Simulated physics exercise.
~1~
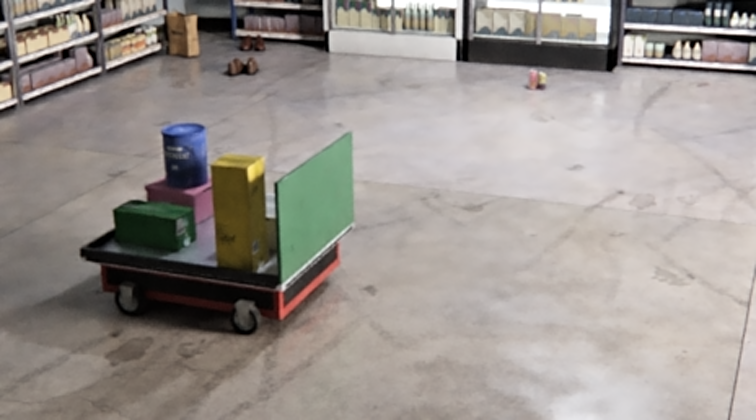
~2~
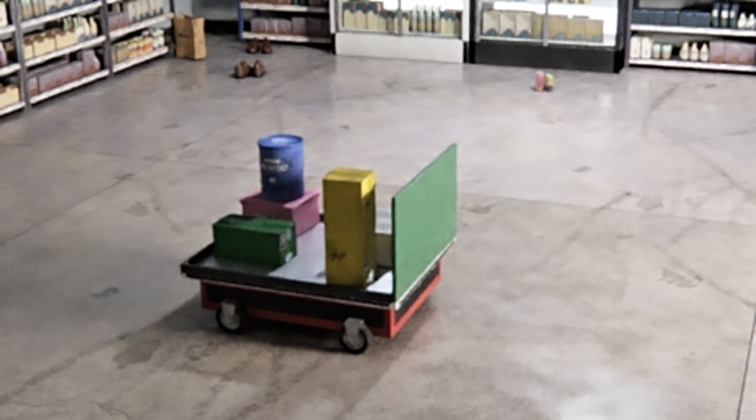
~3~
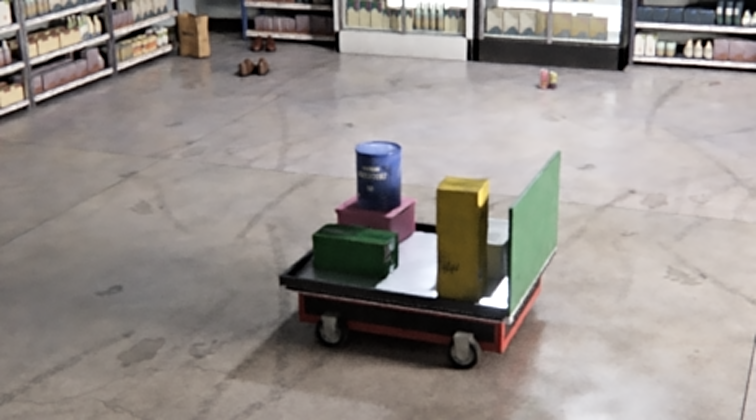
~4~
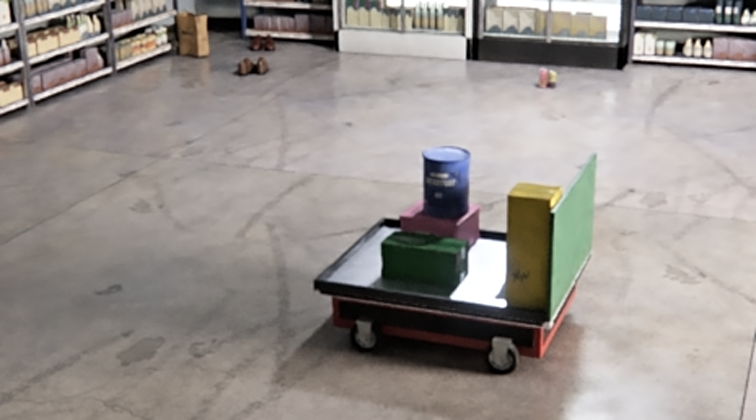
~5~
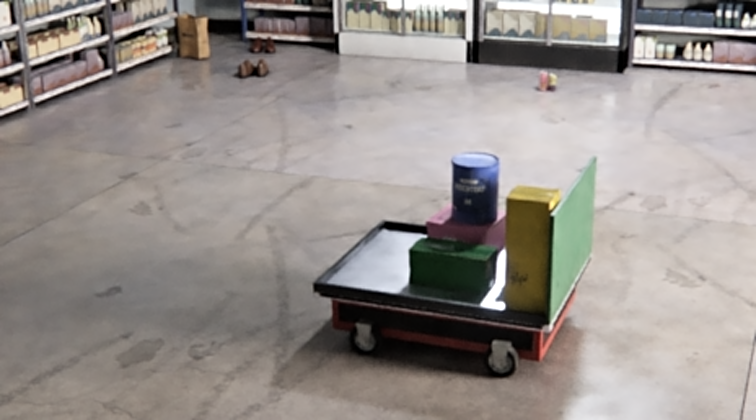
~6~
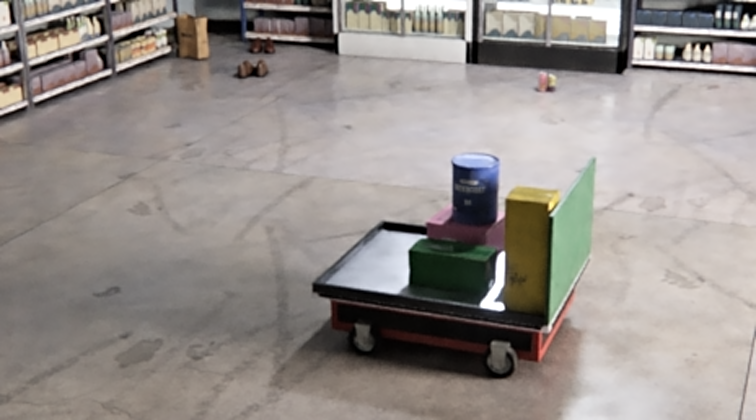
A flat cart with a tall green board at its front rolls to the right across a shop floor, carrying a blue pail, a pink tote, a green parcel and an upright yellow box. At first the load rides along with the deck, but the yellow box edges closer to the board. The cart then stops, and the yellow box comes to rest close against the board while the pail, tote and parcel slide forward. They end bunched behind the box, leaving the rear deck bare, with the box and pail still upright.
